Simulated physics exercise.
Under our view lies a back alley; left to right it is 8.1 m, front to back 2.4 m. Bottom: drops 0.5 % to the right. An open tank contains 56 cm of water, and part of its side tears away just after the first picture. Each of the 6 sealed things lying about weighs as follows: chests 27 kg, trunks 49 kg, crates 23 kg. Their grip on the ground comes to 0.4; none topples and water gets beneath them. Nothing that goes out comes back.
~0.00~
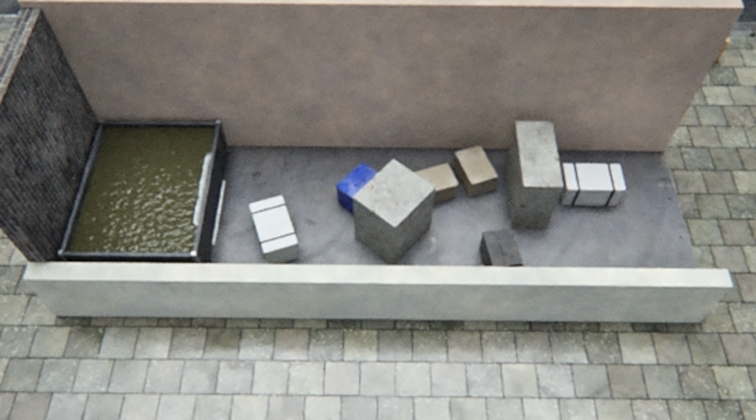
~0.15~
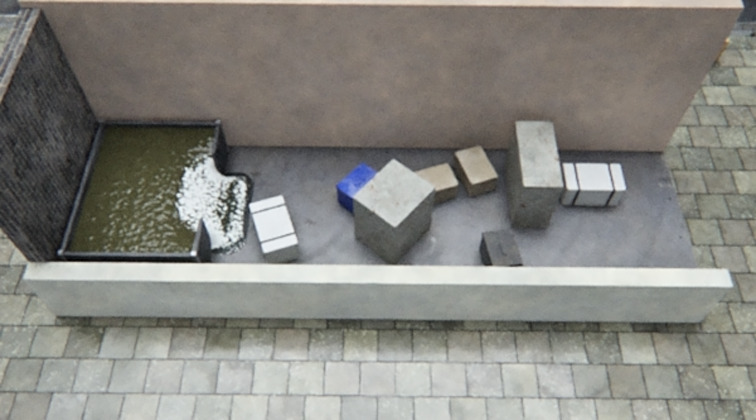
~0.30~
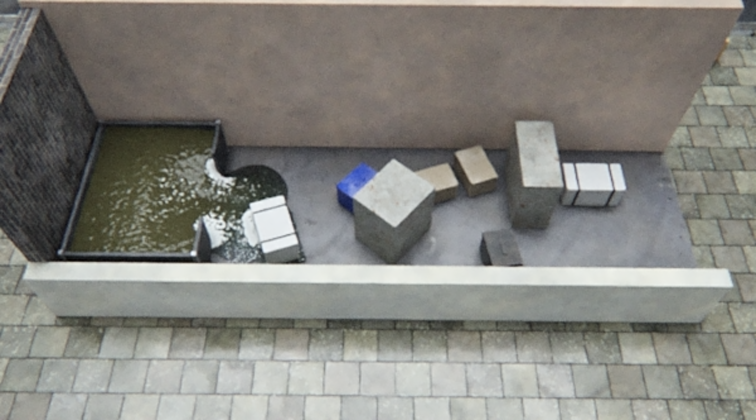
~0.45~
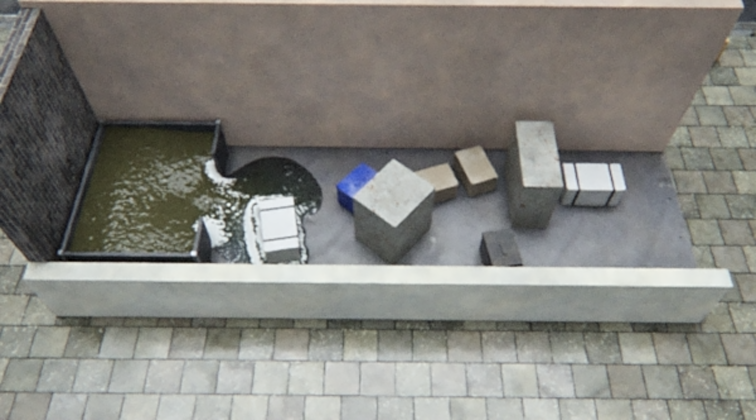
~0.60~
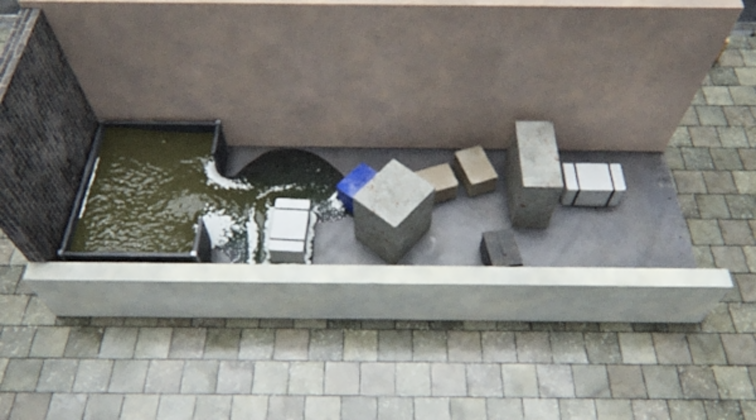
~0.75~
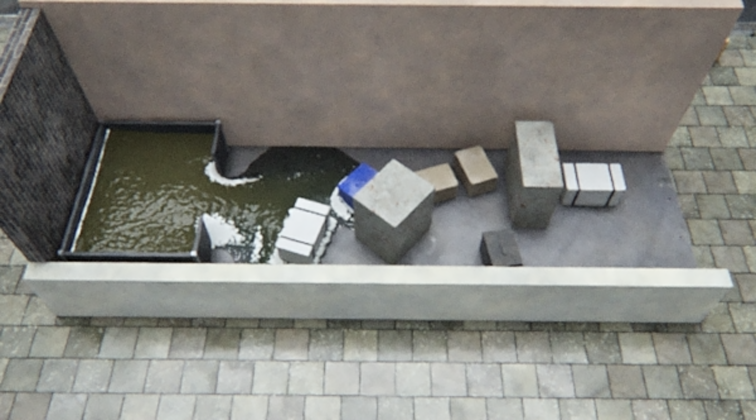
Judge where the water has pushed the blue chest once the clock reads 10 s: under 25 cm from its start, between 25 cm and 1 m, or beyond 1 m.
Big movement.
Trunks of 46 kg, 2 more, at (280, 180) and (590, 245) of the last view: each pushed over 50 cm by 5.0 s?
Result, in sequence: Exceeded; not exceeded.
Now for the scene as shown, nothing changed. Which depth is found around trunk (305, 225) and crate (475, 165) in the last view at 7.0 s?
Around 13 cm and 10 cm.
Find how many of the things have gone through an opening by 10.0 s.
My tally comes to 0.
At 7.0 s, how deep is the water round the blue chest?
10 cm or so.
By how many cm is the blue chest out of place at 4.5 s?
It is about 200 cm out of place by then.
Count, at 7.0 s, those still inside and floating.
At that moment 2.
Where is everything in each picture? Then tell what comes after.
The first frame shows the blue chest at (360, 182), on the bottom; 3.3 m2 under water; 0 of 6 have shifted.
The second frame shows the blue chest at (360, 182) rests on the ground; 3.9 m2 under water; 0 of 6 have shifted.
The third frame shows the blue chest at (360, 182) rests on the ground; water covers 4.4 m2; 0 of 6 have shifted.
The fourth frame shows the blue chest at (360, 182) rests on the ground; 5.0 m2 under water; 1 of 6 have shifted.
The fifth frame shows the blue chest at (360, 182), on the bottom; 5.8 m2 under water; 1 of 6 have shifted.
The sixth frame shows the blue chest at (361, 182) rests on the ground; 6.4 m2 under water; 1 of 6 have shifted.
After 2.0 s the blue chest is near (432, 147), 1.2 m from its start, afloat; 0 of 6 are out; 2 afloat.
After 4.5 s the blue chest is near (490, 143), 2.0 m from its start, afloat; 0 of 6 are out; 3 afloat.
After 7.0 s the blue chest is near (489, 144), 2.0 m from its start, aground; 0 of 6 are out; 2 afloat.
After 10.0 s the blue chest is near (489, 144), 2.0 m from its start, aground; 0 of 6 are out; 0 afloat.
